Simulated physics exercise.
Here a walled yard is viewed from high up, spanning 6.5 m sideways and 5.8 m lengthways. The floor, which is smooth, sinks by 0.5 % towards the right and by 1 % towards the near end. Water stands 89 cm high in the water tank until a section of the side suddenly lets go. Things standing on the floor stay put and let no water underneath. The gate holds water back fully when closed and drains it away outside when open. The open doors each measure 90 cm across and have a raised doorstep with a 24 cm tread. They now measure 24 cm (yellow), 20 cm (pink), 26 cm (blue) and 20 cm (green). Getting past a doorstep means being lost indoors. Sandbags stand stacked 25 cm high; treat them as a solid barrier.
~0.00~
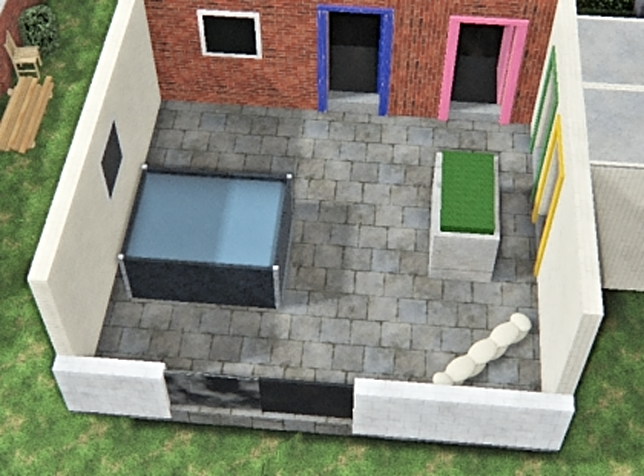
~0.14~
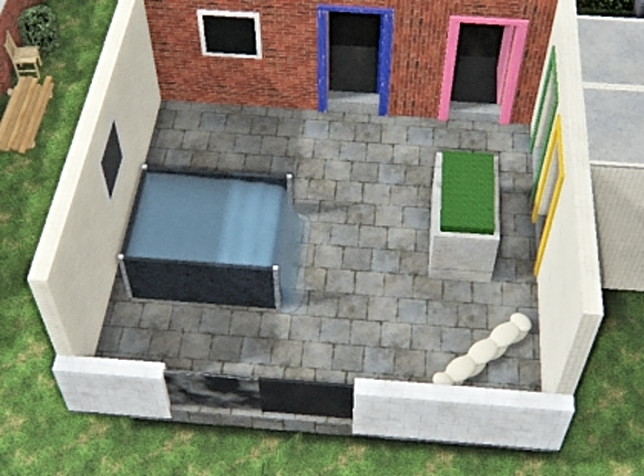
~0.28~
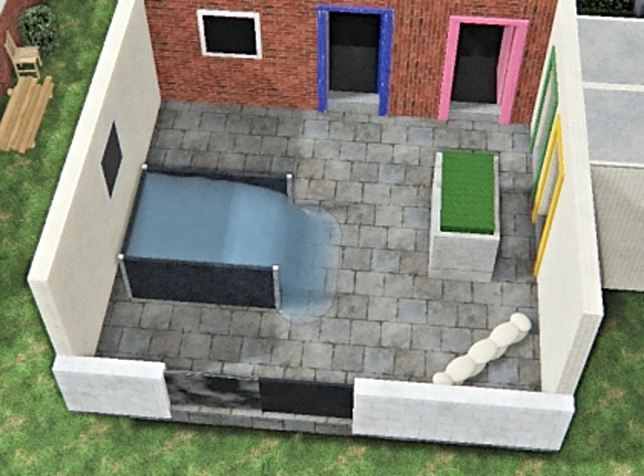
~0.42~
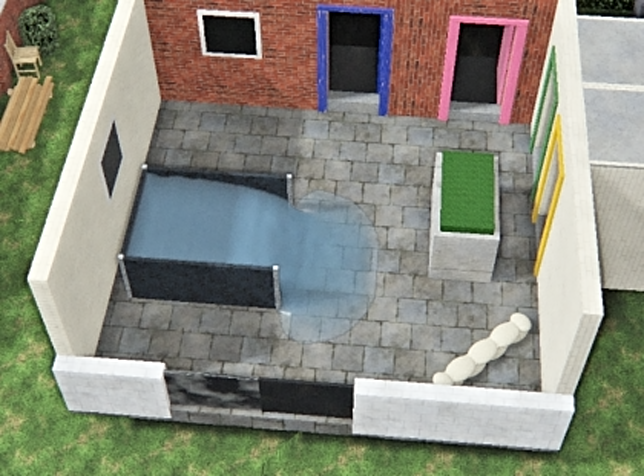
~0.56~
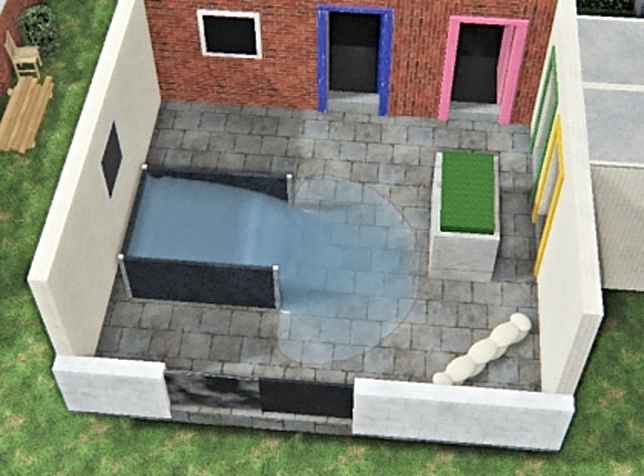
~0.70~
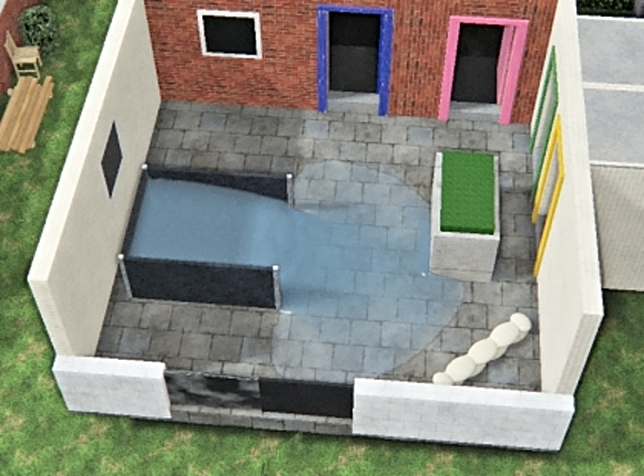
We see a walled, paved yard from above as water pours from the open right side of a dark tank and fans across the floor, spreading rightward to the grass-topped block while the level in the tank drops.
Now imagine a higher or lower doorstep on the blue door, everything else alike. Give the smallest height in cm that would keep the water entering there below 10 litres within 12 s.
Roughly 13 cm.
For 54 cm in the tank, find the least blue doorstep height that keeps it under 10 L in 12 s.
Around 6.5 cm high.
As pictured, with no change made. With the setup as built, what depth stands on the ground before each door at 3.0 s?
Yellow door 13 cm, pink door 20 cm, blue door 16 cm, green door 15 cm.
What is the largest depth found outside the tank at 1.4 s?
Up to some 52 centimetres, I'd say.
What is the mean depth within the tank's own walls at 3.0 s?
Mean depth: Approx. 18 cm.
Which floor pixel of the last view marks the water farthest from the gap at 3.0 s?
Lab note: Front tip approx. (531, 125).
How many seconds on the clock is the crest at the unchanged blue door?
I'd say near 3.0 seconds.
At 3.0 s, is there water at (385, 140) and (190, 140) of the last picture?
Note: Point one reached; point two not yet reached.
After 1.4 s water covers 40 % of the floor, deepest (52 cm) near (421, 260); it has not reached the blue door.
After 3.0 s water covers 60 % of the floor, deepest (38 cm) near (510, 124); 16 cm at the blue door, 0 litres in over its 26 cm doorstep.
After 12.0 s water covers 95 % of the floor, deepest (16 cm) near (428, 381); 9 cm at the blue door, 0 litres in over its 26 cm doorstep.
At the blue door as built, the water arrived by 2.2 s and peaked near 16 cm at 3.0 s.
With a doorstep of 11.5 cm, 18 litres would have come in within the 12 s; with 15.5 cm, 3 litres. So under 10 litres takes about 13 cm.
